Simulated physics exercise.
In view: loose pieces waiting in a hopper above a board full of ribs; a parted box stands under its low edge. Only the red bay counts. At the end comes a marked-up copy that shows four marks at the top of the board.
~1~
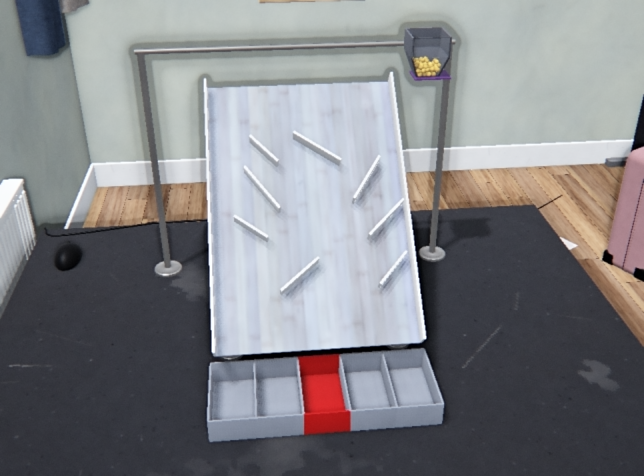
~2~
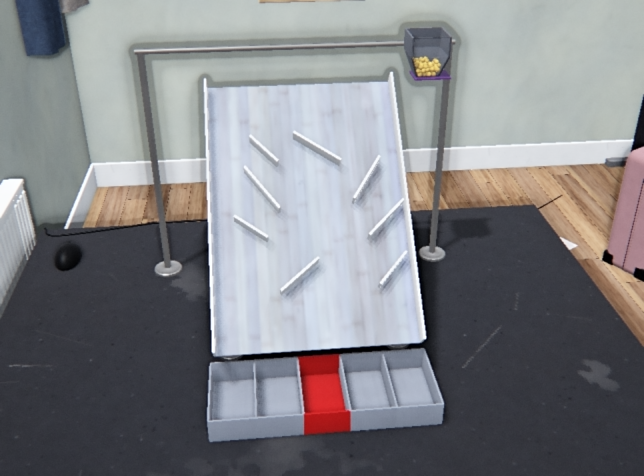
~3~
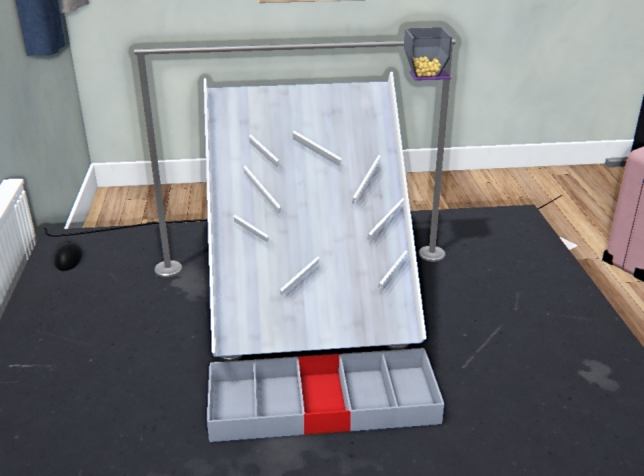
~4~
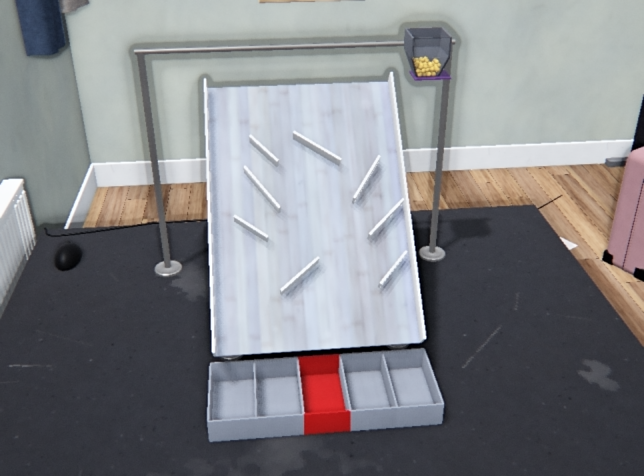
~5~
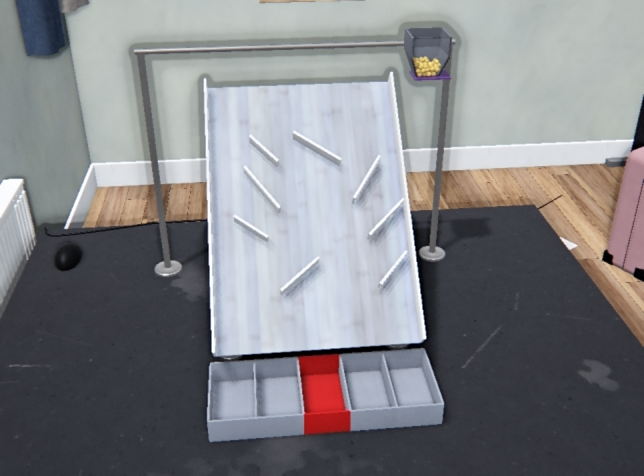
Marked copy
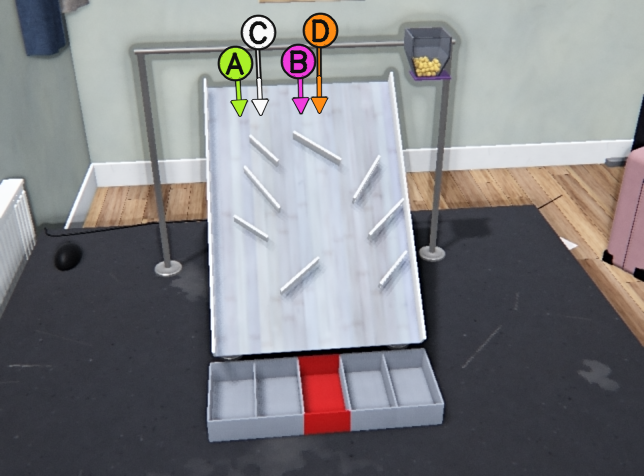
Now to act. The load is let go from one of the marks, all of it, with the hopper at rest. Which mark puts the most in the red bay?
The answer is mark D.
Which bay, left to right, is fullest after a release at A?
The first from the left.
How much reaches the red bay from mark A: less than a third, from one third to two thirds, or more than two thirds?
It is less than a third.
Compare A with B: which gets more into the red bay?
The answer is B.
On the marked copy, mark A meets the board at (239, 110); mark B meets the board at (300, 107); mark C meets the board at (260, 109); mark D meets the board at (319, 107).
If A is chosen, none in the red bay, most in other bays, a small part outside the box.
If B is chosen, about half in the red bay, about a third in other bays, a small part held on the board, a stray few outside the box.
If C is chosen, a small part in the red bay, most in other bays, a small part outside the box.
If D is chosen, about two thirds in the red bay, a small part in other bays, a small part held on the board, a small part outside the box.
